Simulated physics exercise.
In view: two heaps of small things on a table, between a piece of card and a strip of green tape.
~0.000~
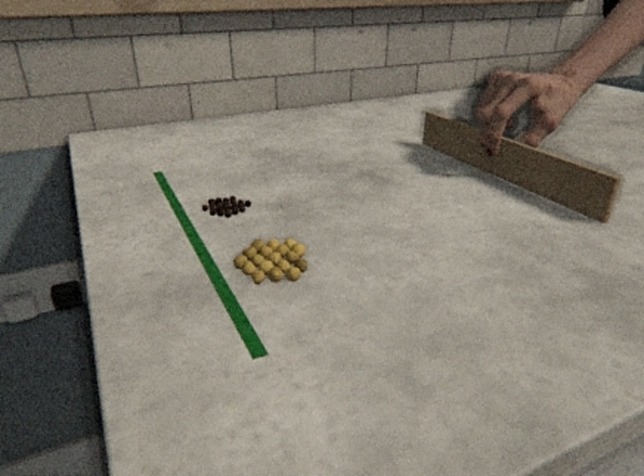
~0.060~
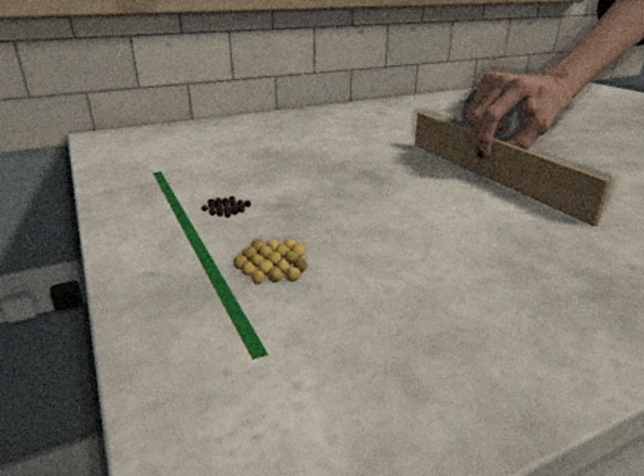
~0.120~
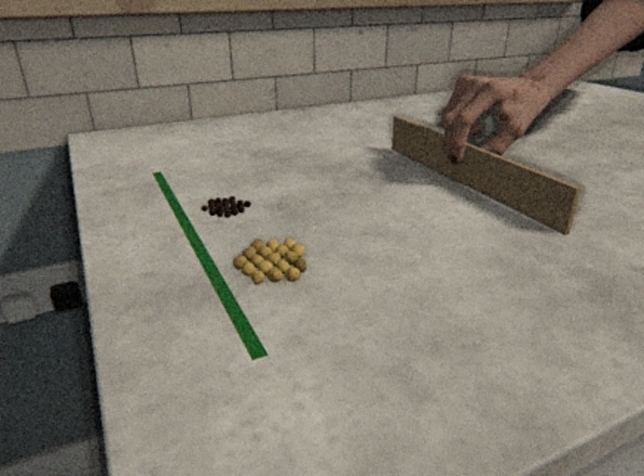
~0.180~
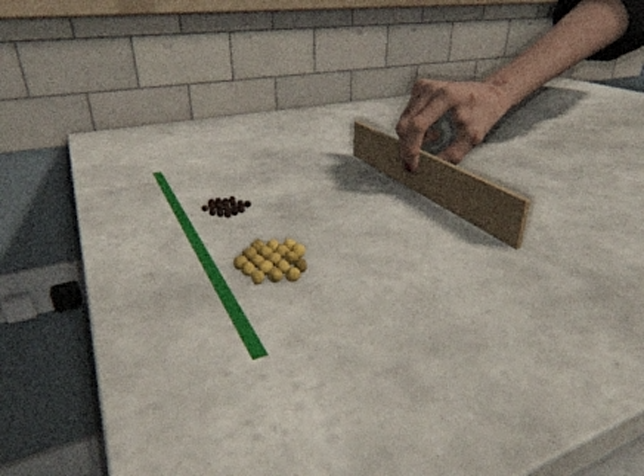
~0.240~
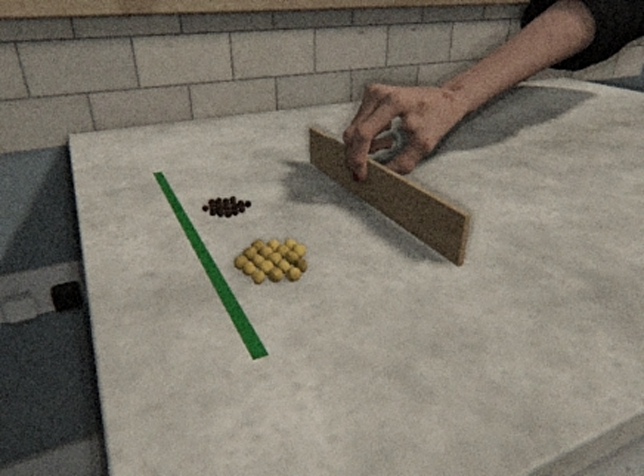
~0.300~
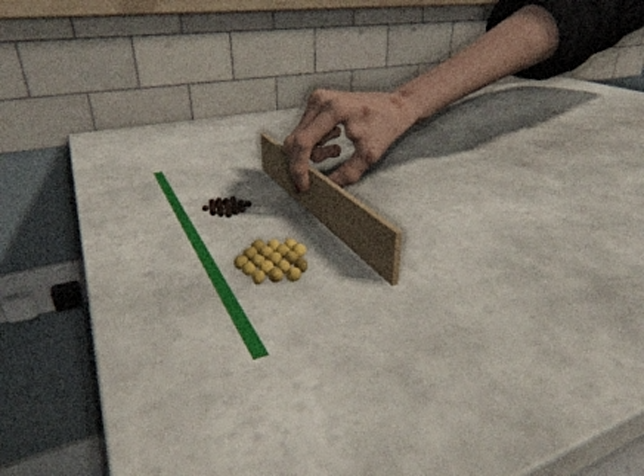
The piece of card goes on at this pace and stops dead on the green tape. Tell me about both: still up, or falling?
Nearer lot: It tumbles over the end, in part at least. Farther lot: It tumbles over the end, in part at least.
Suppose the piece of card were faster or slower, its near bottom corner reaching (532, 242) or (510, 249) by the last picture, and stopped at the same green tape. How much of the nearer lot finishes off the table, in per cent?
About 0 and 0 per cent.
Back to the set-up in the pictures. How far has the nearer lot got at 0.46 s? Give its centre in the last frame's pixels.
Near (129, 287).
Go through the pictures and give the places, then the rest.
The first picture shows piece of card at (593, 192), at rest; green tape at (160, 177), about a palm's width from the edge; edge at (83, 263); nearer lot at (274, 259), a few puffed corn balls; farther lot at (227, 208), a few allspice berries.
The second picture shows piece of card at (584, 195); farther lot at (227, 208).
The third picture shows piece of card at (555, 202); nearer lot at (274, 260).
The fourth picture shows piece of card at (506, 215); farther lot at (227, 208).
The fifth picture shows piece of card at (448, 229); nearer lot at (274, 260).
The sixth picture shows piece of card at (383, 246); green tape at (160, 178); edge at (83, 263); nearer lot at (275, 259); farther lot at (227, 208).
After 0.37 s, piece of card still moving, near (235, 184); nearer lot all on the table, its front near (203, 255); farther lot all on the table, its front near (190, 225).
After 0.46 s, piece of card stopped at the green tape; nearer lot all on the table, its front near (67, 261); farther lot all on the table, its front near (28, 290).
After 0.74 s, piece of card stopped at the green tape; nearer lot all over the edge; farther lot all over the edge.
At rest (0.9 s), piece of card stopped at the green tape; nearer lot all over the edge; farther lot all over the edge.
